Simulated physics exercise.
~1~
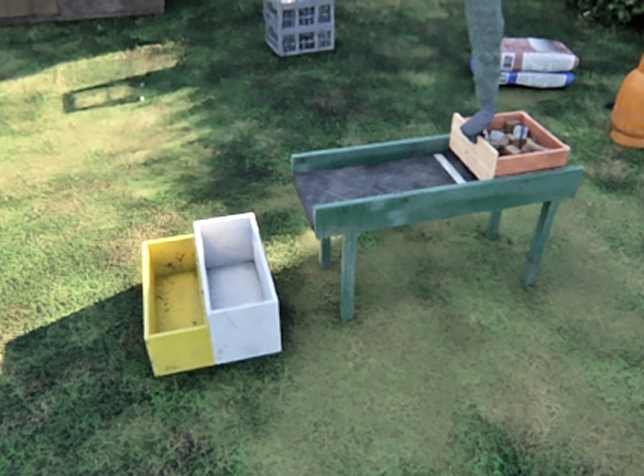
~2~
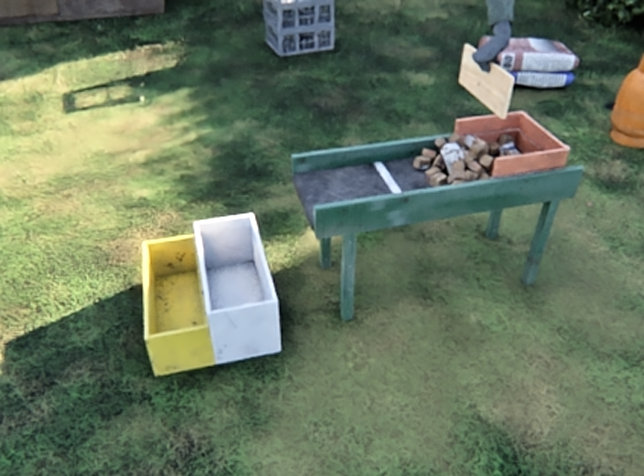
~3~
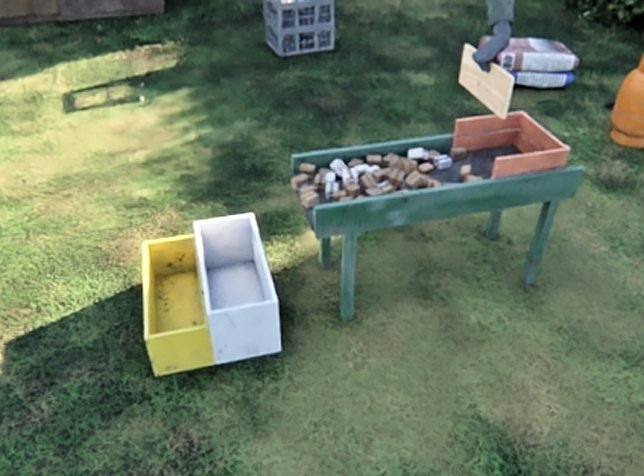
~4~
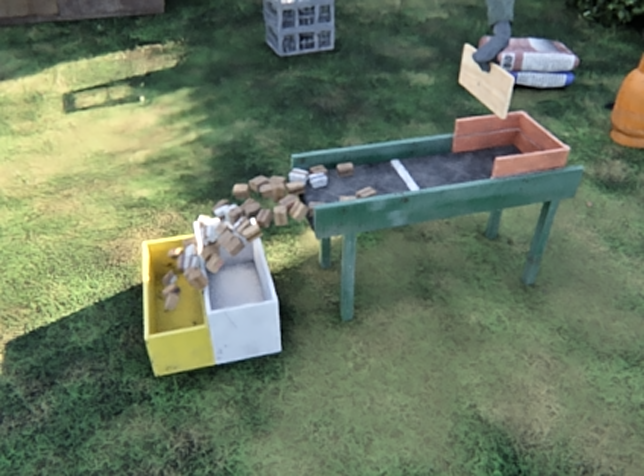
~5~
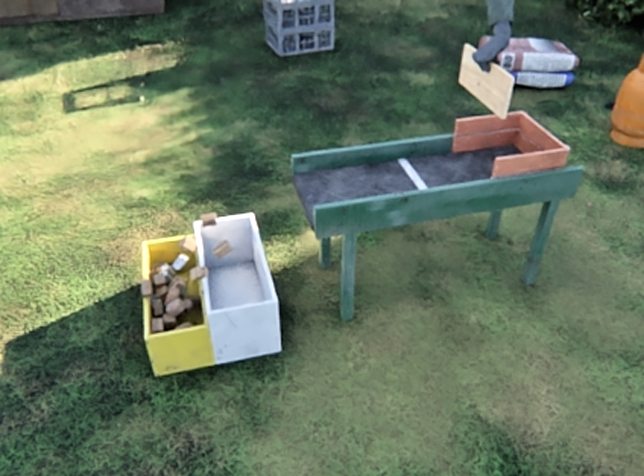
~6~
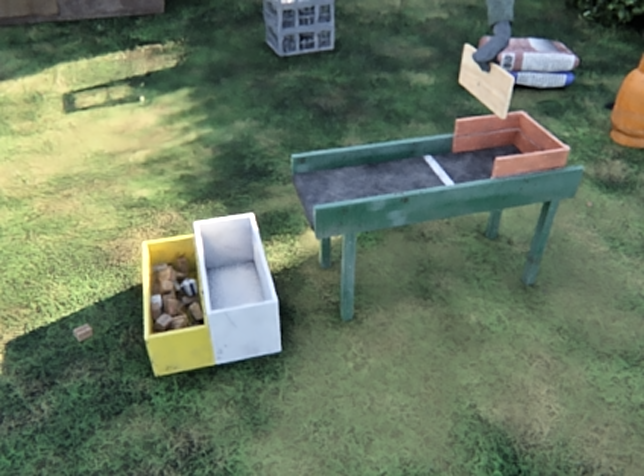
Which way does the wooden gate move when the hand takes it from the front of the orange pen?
The gate moves up, lifted clear of the pen by the hand, and it is then held there above the belt.
